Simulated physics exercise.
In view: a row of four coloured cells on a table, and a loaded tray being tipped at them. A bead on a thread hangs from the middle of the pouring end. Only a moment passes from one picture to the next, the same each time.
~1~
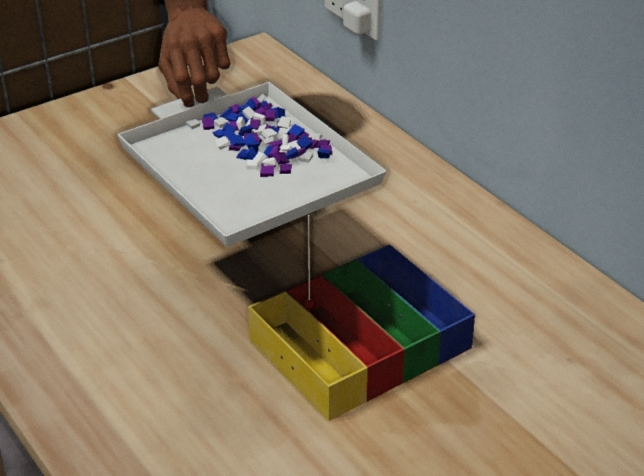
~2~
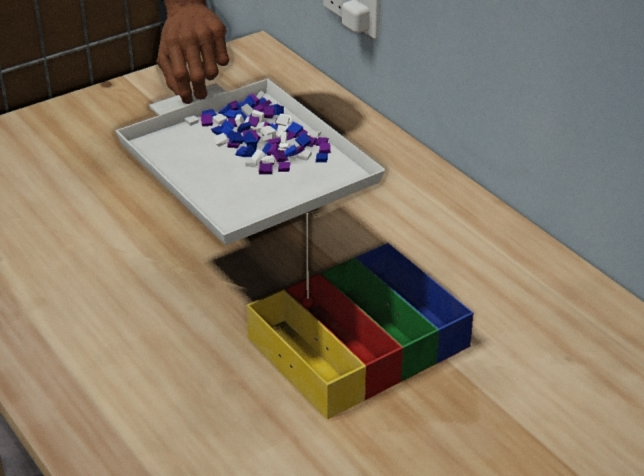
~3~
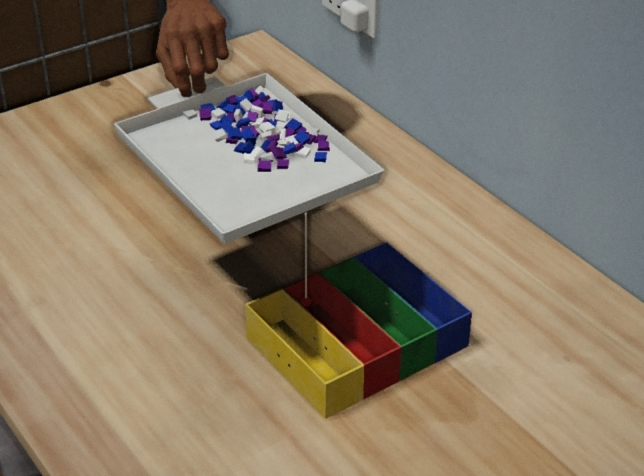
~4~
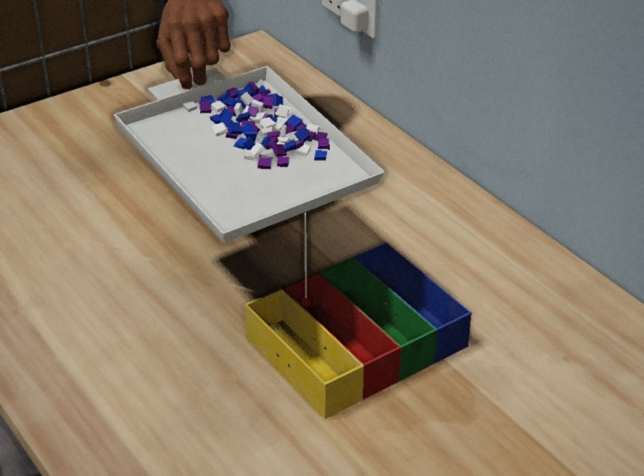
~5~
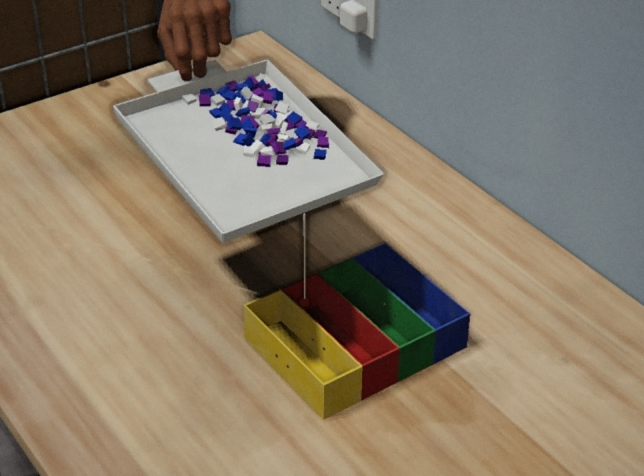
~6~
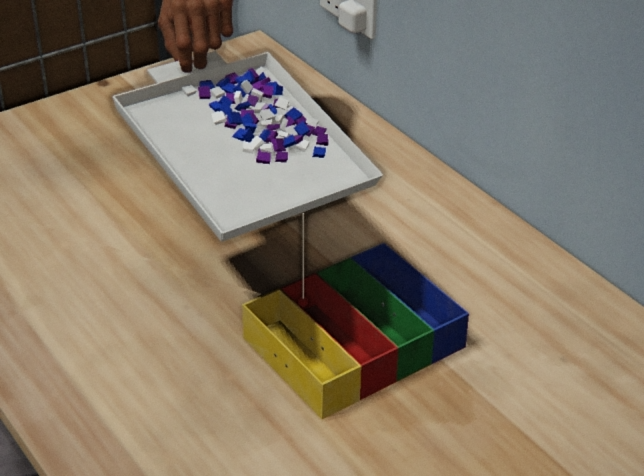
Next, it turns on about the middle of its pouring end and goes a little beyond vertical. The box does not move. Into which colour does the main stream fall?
Most goes to the green cell.
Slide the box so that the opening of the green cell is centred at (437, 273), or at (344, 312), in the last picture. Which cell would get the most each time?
One: The yellow cell. Two: Blue.
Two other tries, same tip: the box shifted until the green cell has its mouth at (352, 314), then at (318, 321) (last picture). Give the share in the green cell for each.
First some 30, then 10 per cent.
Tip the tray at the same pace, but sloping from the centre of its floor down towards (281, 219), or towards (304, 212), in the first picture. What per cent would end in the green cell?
First some 10, then 30 per cent.
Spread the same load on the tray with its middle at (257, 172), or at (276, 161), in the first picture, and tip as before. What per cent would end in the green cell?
Roughly 40 per cent, and 40 per cent.
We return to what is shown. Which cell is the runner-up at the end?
It is the red cell.
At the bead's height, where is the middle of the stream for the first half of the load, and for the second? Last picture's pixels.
First near (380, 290), later near (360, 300).
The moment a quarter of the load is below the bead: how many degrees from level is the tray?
At about 90°.
Shortly afterwards, tray tipped steeply; all but a few on the tray; only a few in the red cell; only a few falling or outside the box.
Next, tray tipped right over; near a third on the tray; near a quarter in the green cell; a little in the blue cell; only a few in the red cell; near a quarter falling or outside the box.
Some moments later, tray tipped past a quarter turn; near half in the green cell; near a quarter in the red cell; a little in the blue cell; only a few in the yellow cell.
In the end, tray tipped past a quarter turn; near half in the green cell; near a quarter in the red cell; a little in the blue cell; only a few in the yellow cell.
